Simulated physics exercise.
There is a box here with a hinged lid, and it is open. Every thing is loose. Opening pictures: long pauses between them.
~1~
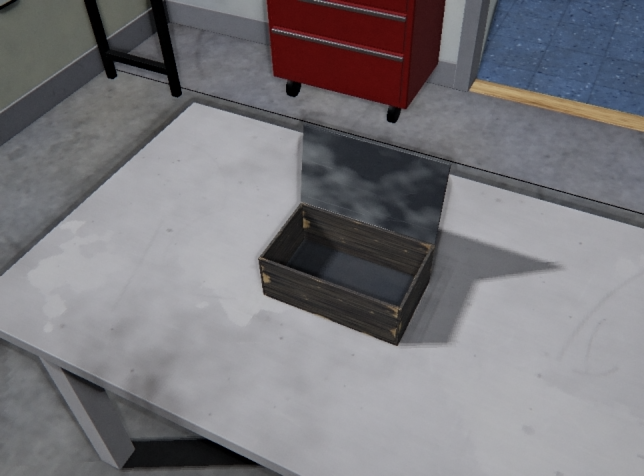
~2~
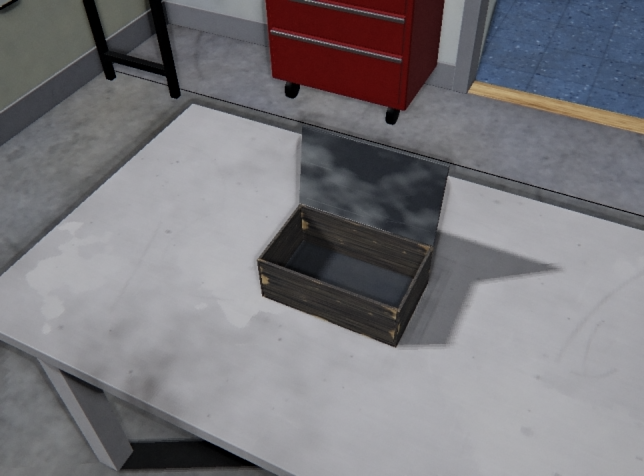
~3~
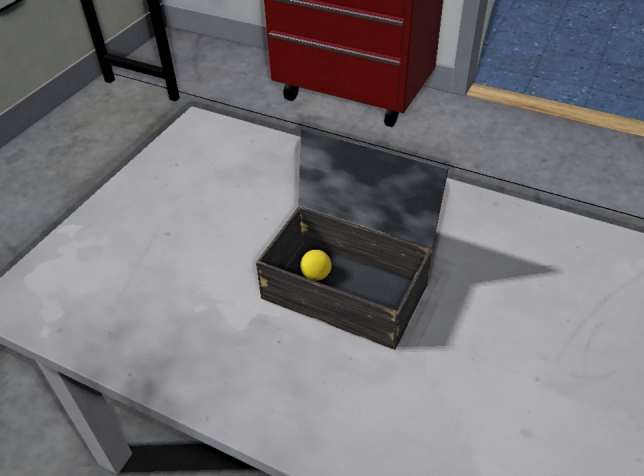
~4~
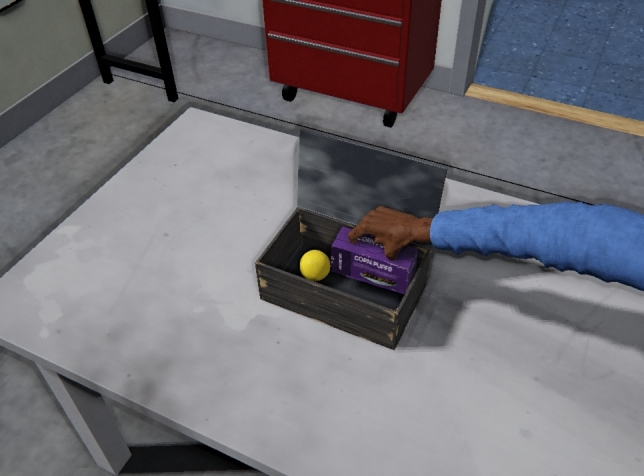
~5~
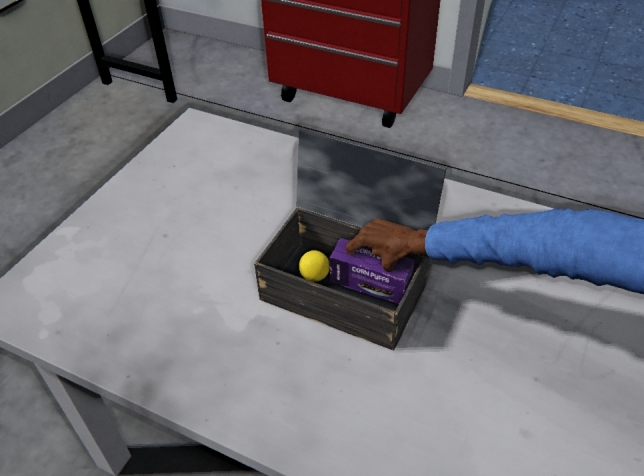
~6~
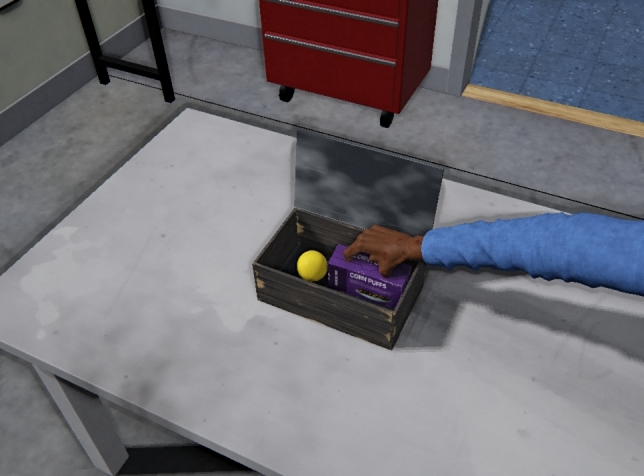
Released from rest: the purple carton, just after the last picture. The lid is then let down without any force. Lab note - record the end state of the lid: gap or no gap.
Watch - the lid drops into place nicely.
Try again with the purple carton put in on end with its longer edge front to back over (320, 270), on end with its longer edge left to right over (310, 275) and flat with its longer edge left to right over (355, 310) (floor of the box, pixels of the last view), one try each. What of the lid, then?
On try one it fits down fine; on try two it won't go down; on try three it fits down fine.
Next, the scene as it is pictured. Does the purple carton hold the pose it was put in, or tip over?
As it turns out, the purple carton keeps its original angle.
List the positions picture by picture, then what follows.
In the first picture, the last thing is not in view yet.
In the second picture, the last thing is not in view yet.
In the third picture, the last thing is not in view yet; yellow lemon (316, 265).
In the fourth picture, on its way; purple carton (374, 260); yellow lemon (315, 266).
In the fifth picture, on its way; purple carton (371, 271); yellow lemon (314, 266).
In the sixth picture, in place under the hand; purple carton (369, 277); yellow lemon (312, 266).
Then, 1.30 s after the last picture, lid 79° above the rim.
Then, 1.70 s after the last picture, lid 46° above the rim.
Then, 2.00 s after the last picture, lid 9° above the rim.
At rest, lid shut; both in place. Seen from the same camera at the end, purple carton near (369, 277).
